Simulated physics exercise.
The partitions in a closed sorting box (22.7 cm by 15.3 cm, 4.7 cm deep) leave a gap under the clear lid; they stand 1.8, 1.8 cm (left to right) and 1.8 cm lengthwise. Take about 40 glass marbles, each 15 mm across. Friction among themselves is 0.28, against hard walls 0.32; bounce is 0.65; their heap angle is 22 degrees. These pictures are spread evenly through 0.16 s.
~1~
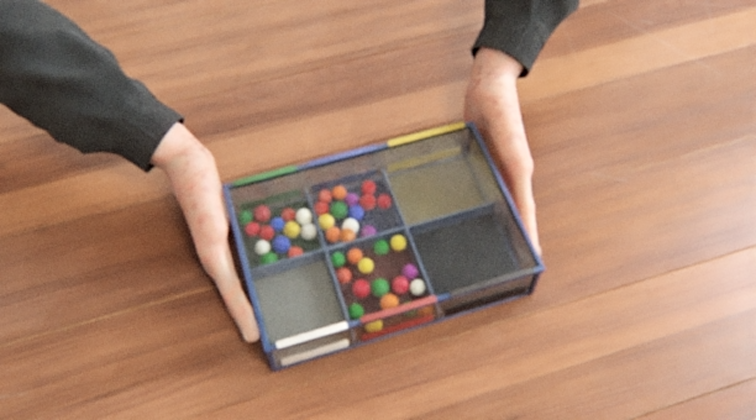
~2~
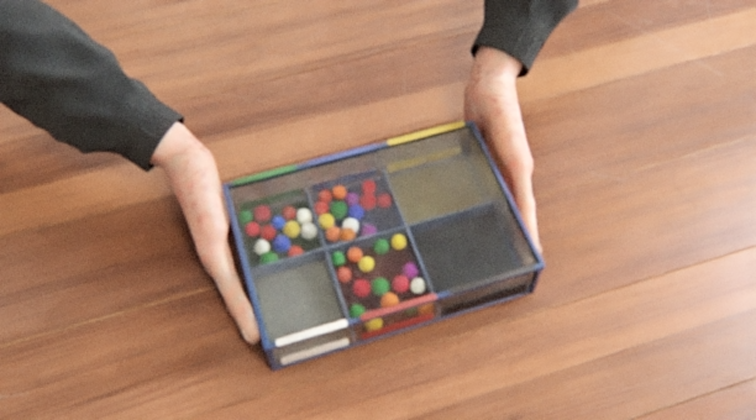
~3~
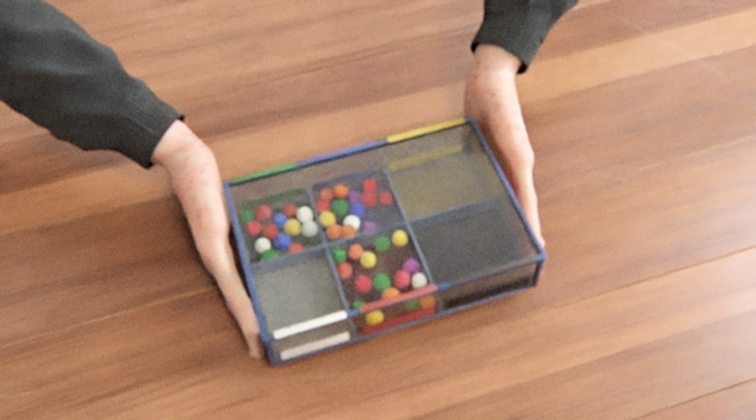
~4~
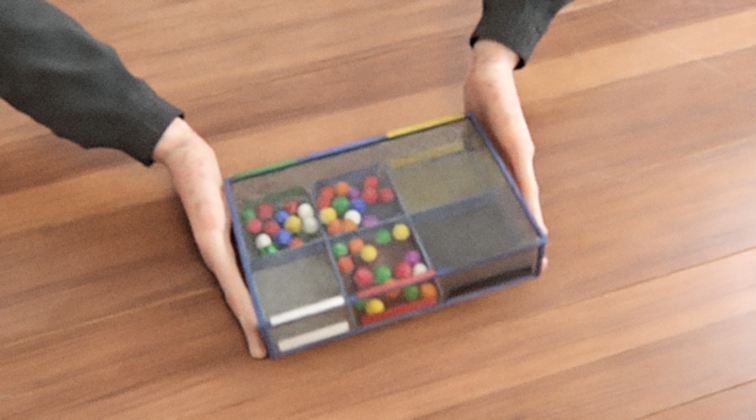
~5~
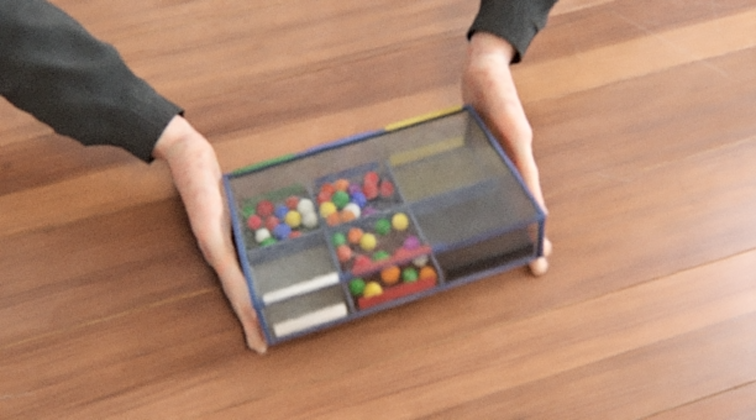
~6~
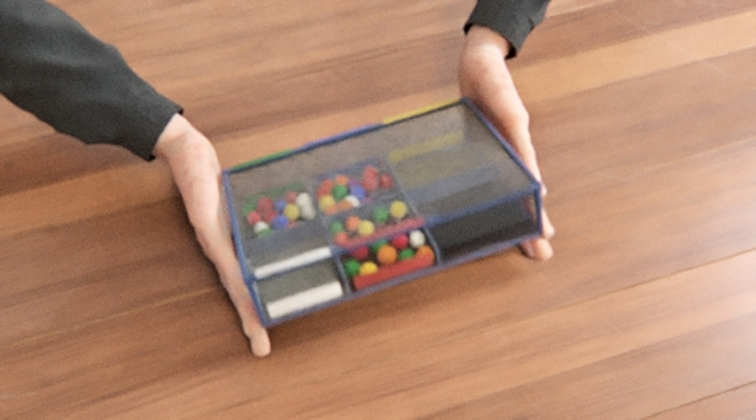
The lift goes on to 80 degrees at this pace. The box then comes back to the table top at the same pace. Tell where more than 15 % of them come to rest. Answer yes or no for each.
Red: No, blue: Yes, green: Yes, yellow: No, white: No, black: No.
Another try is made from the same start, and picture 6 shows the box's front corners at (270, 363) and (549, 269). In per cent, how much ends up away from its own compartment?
About 45 per cent.
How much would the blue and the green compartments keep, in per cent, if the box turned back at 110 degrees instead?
Blue: 40; green: 50 (per cent).
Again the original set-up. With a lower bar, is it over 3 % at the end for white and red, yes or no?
White: False; red: True.
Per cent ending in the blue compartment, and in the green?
Blue: 50; green: 40.
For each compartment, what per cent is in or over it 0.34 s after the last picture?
In per cent: Red 25; blue 45; green 30; yellow 0; white 0; black 0.
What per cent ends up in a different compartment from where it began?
That comes to close to 35 percent.
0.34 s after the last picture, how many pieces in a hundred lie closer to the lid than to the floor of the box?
I'd say around 30 percent of the pieces.
Then, 0.34 s after the last picture, tilt 78 degrees; red 25 %, blue 45 %, green 30 %.
Then, 0.57 s after the last picture, tilt 31 degrees; red 5 %, blue 50 %, green 40 %.
Then, 0.91 s after the last picture, tilt 0 degrees; red 5 %, blue 50 %, green 40 %.
In the end, red 5 %, blue 50 %, green 40 %, yellow 0 %, white 0 %, black 0 %.
